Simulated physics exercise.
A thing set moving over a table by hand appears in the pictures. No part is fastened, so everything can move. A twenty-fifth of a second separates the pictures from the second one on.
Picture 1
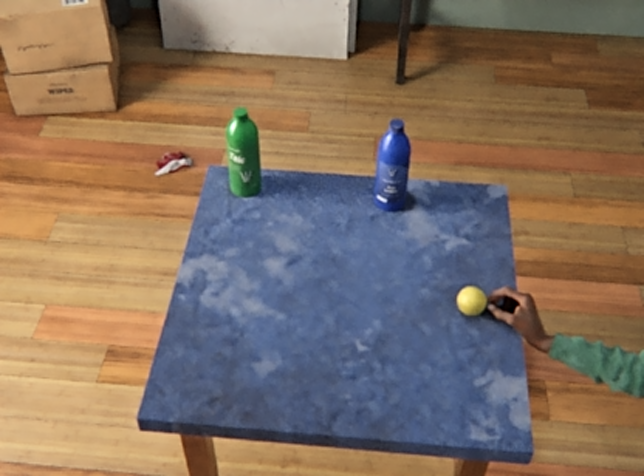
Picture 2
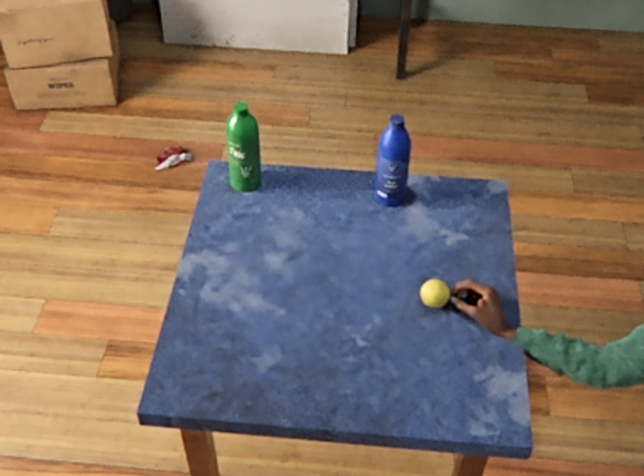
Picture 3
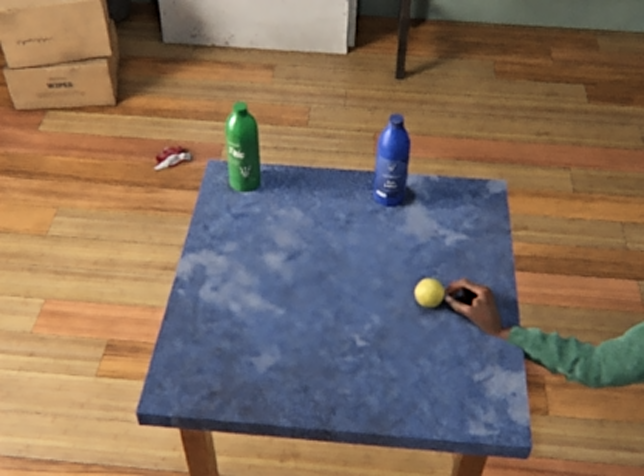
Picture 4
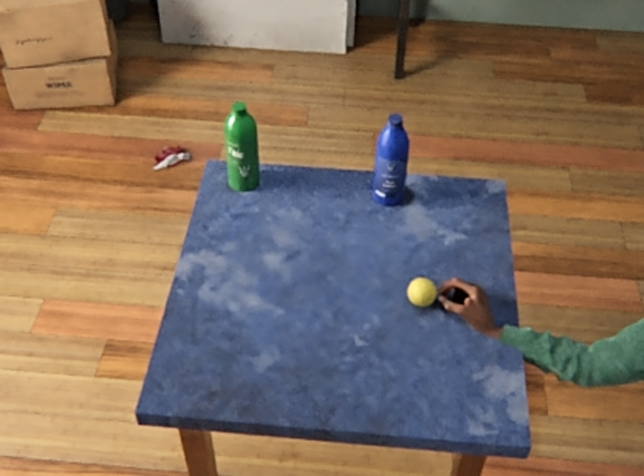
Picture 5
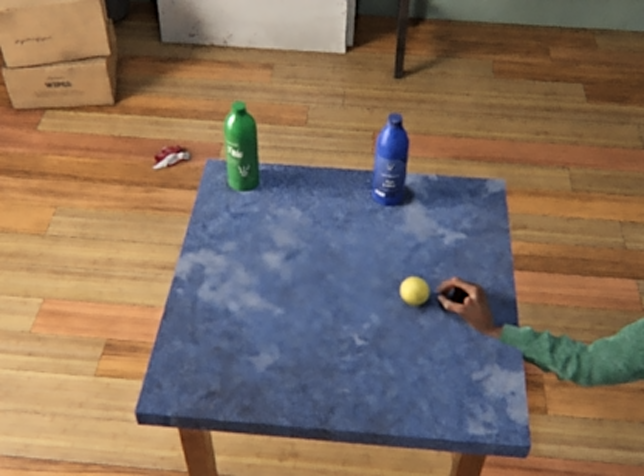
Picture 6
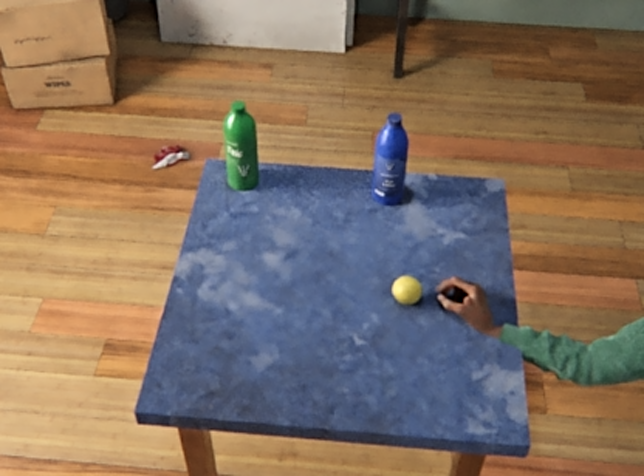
The clip shows a hand in a green sleeve moving a yellow lemon leftward across a blue table with a green bottle and a blue bottle on it; the lemon then separates from the fingers and shifts slightly further left.
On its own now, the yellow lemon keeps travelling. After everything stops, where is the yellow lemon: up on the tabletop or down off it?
Pretty sure it is up there at the end, you know.
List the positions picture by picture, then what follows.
In the first frame, under the hand; yellow lemon (472, 301).
In the second frame, under the hand; yellow lemon (435, 294).
In the third frame, under the hand; yellow lemon (430, 293).
In the fourth frame, yellow lemon (422, 292).
In the fifth frame, yellow lemon (415, 291) shifted a little.
In the sixth frame, yellow lemon (407, 291) shifted a little.
Then, 0.20 s on from there, yellow lemon shifted about its own width near (379, 288).
Then, 0.40 s on from there, yellow lemon shifted well along near (360, 287).
In the end, moved from the start, yellow lemon. At the end, from the last picture's camera, yellow lemon near (350, 286).
